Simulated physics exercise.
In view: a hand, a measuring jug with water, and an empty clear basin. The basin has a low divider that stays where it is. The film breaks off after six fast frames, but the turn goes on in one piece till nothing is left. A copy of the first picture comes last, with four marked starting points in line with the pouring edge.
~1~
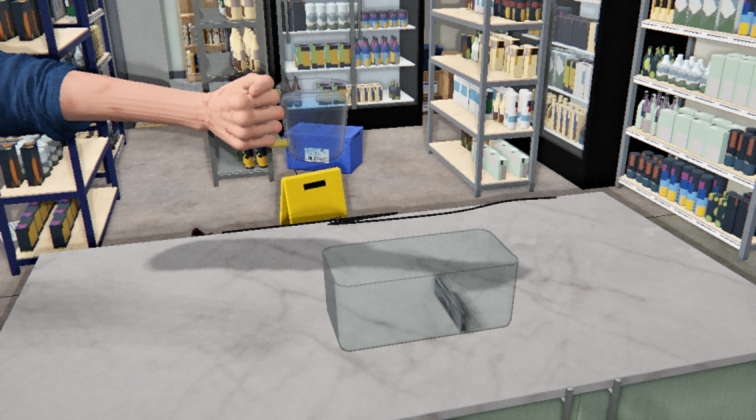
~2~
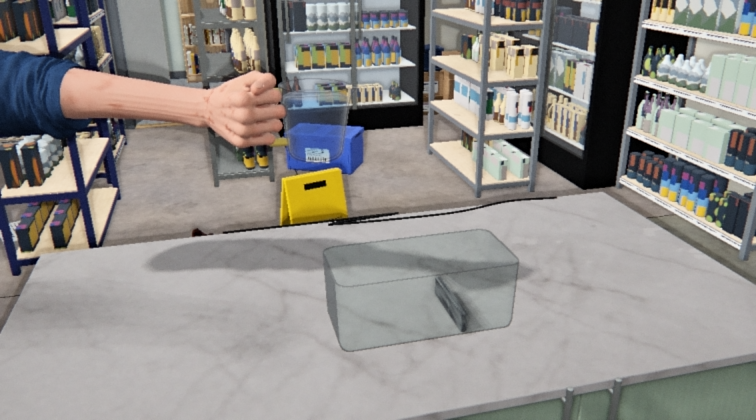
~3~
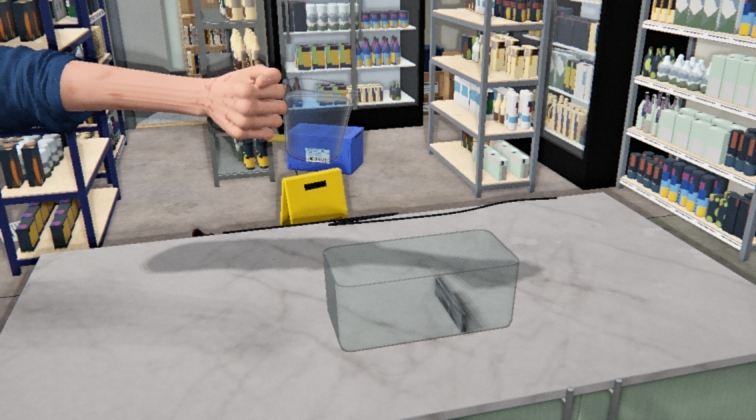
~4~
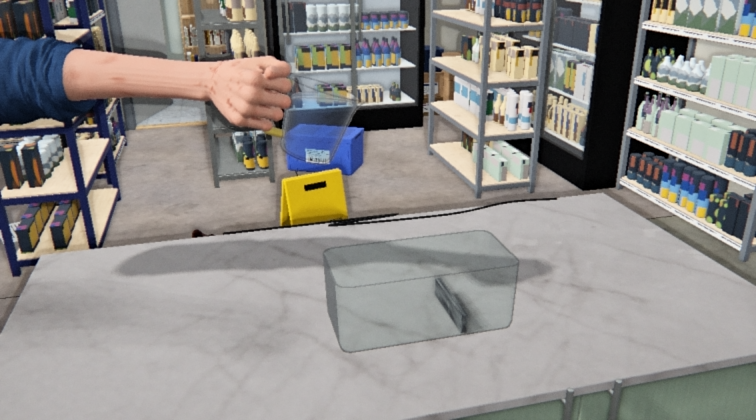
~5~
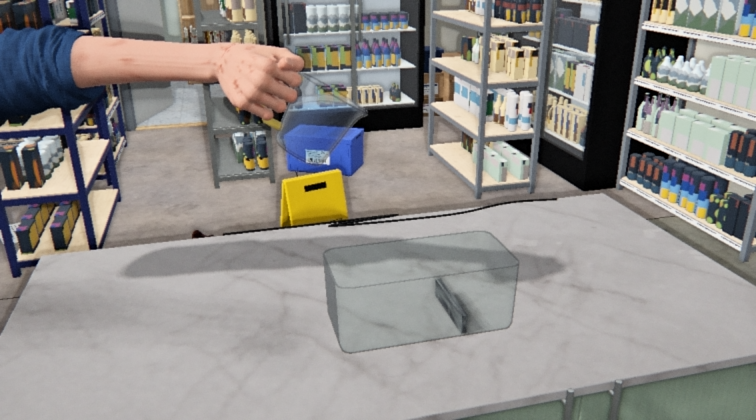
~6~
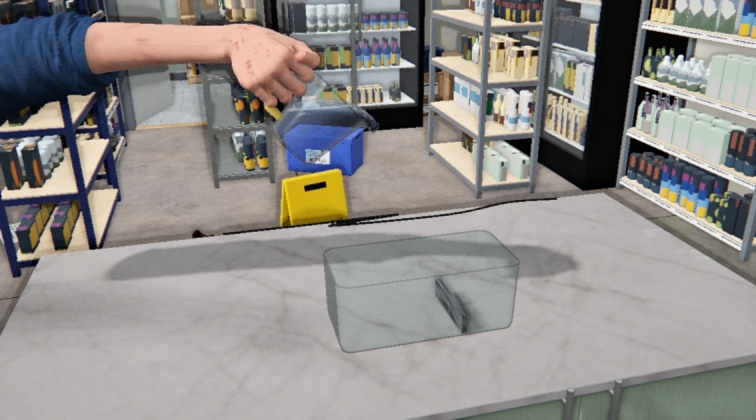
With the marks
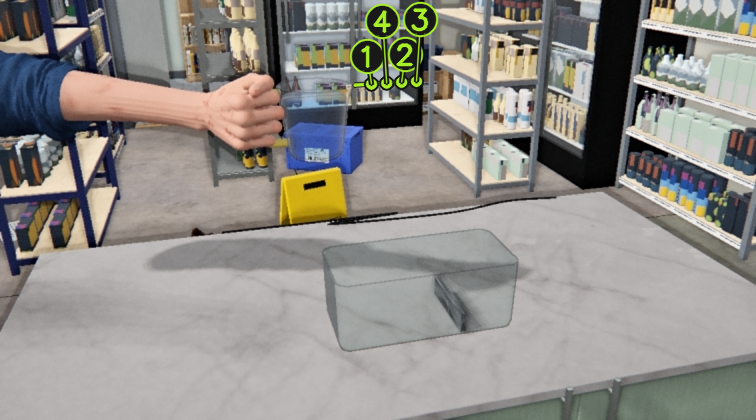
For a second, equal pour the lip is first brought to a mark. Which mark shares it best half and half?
I would pick dot 2.
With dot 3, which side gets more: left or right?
The right side.
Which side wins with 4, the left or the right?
The left one.
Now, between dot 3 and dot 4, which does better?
The answer is 3.
On the marked copy, 1 at (371, 84); 2 at (401, 82); 3 at (416, 81); 4 at (386, 83).
For dot 1, about 83 % ends left of the wall and 8 % right of it; 9 % is lost outside.
For dot 2, about 44 % ends left of the wall and 53 % right of it; 3 % is lost outside.
For dot 3, about 24 % ends left of the wall and 71 % right of it; 5 % is lost outside.
For dot 4, about 79 % ends left of the wall and 13 % right of it; 8 % is lost outside.
